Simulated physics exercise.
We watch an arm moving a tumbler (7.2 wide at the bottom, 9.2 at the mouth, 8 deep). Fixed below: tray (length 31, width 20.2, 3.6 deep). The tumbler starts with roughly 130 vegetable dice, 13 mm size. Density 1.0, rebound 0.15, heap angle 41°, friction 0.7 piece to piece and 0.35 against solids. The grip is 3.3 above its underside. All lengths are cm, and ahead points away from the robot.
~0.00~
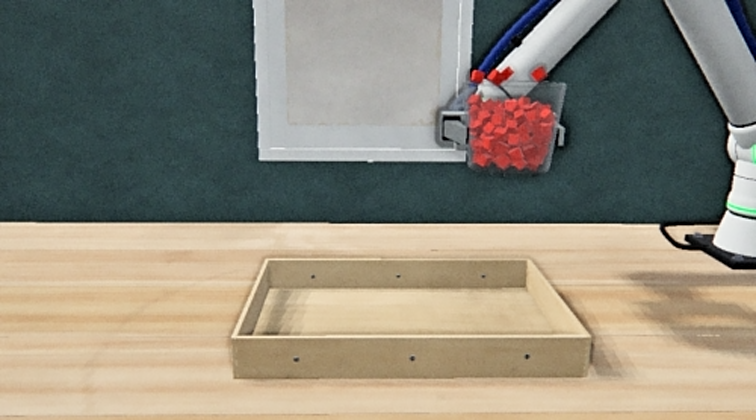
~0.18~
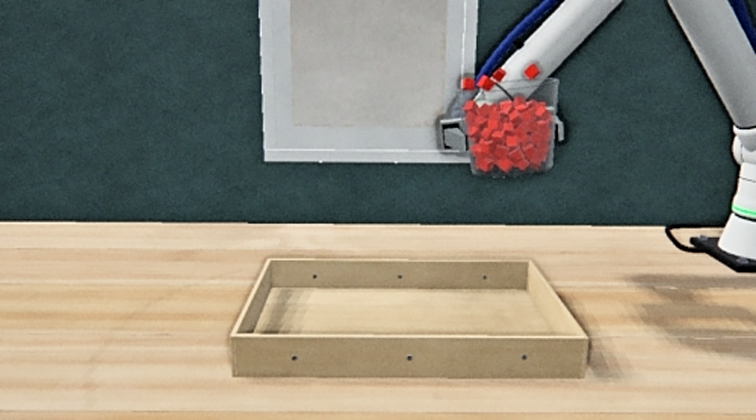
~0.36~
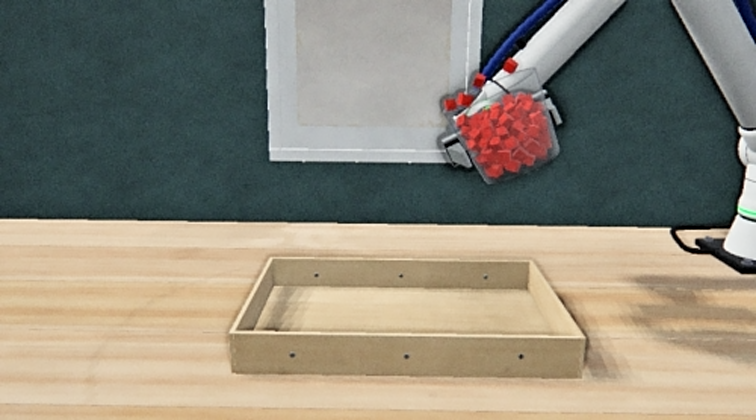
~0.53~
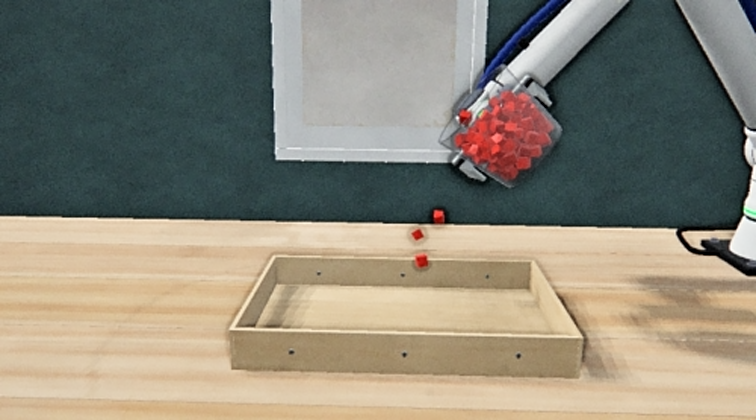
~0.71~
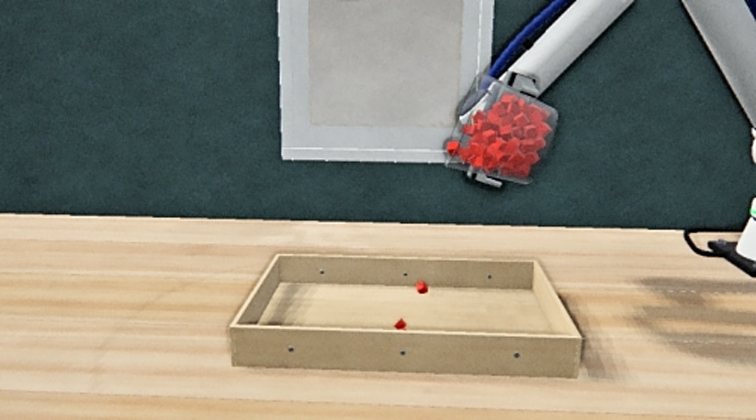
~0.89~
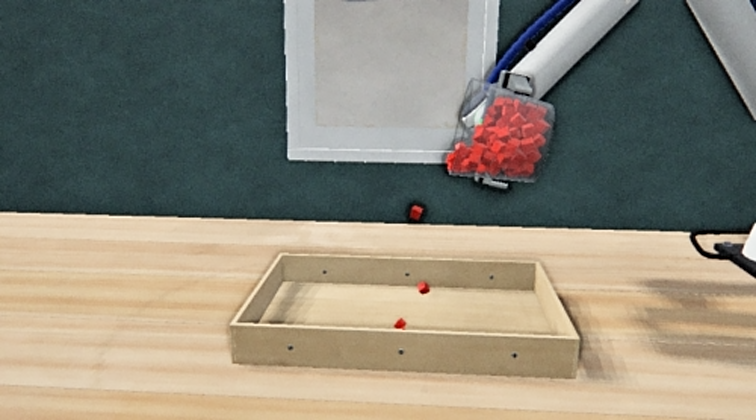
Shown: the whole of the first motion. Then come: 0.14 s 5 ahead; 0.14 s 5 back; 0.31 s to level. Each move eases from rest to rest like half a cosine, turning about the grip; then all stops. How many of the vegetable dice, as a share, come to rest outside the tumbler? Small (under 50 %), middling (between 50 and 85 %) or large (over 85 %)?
Outside the tumbler the share is middling, between 50 and 85 %.
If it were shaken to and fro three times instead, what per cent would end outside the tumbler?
Then about 90 per cent.
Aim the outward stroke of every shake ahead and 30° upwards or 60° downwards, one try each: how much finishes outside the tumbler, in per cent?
Some 80 and 15 per cent.
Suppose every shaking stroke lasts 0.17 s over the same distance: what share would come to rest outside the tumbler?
In that case some 50 per cent.
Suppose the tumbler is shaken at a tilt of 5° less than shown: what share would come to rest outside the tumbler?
In that case some 50 per cent.
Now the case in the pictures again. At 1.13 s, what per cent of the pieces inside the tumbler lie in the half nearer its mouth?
About 95 per cent.
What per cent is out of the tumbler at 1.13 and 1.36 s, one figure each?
In turn: 30, 65.
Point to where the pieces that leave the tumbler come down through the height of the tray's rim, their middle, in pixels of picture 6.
Around (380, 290).
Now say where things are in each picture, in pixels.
Tumbler middle at (511, 128), level; upper third of the load around (507, 114), from x 475 to 550, top at y 75; 126 in the tumbler, in the first frame.
Tumbler middle at (509, 129), tilted 8° forward; upper third of the load around (508, 116), from x 470 to 545, top at y 70, in the second frame.
Tumbler middle at (506, 130), tilted 27° forward; upper third of the load around (511, 115), from x 450 to 545, top at y 65; 125 in the tumbler, 1 in flight or on a rim, in the third frame.
Tumbler middle at (503, 132), tilted 52° forward; upper third of the load around (511, 117), from x 420 to 545, top at y 95; 123 in the tumbler, 3 in flight or on a rim, in the fourth frame.
Tumbler middle at (503, 134), tilted 71° forward; upper third of the load around (512, 119), from x 400 to 545, top at y 100; 123 in the tumbler, 3 in the tray, in the fifth frame.
Tumbler middle at (502, 135), tilted 79° forward; upper third of the load around (512, 121), from x 400 to 540, top at y 105; 122 in the tumbler, 3 in the tray, 1 in flight or on a rim, in the sixth frame.
After 1.13 s, tilted 79° forward, highest piece 22 above the table; 87 in the tumbler, 4 in the tray, 35 in flight or on a rim.
After 1.36 s, tilted 25° forward, highest piece 24 above the table; 83 in the tray, 41 in the tumbler, 2 in flight or on a rim.
After 1.68 s, level, highest piece 21 above the table; 85 in the tray, 41 in the tumbler.
After 2.73 s, level, highest piece 21 above the table; 85 in the tray, 41 in the tumbler.
At rest, 85 in the tray, 41 in the tumbler. That is 67 % outside the tumbler.
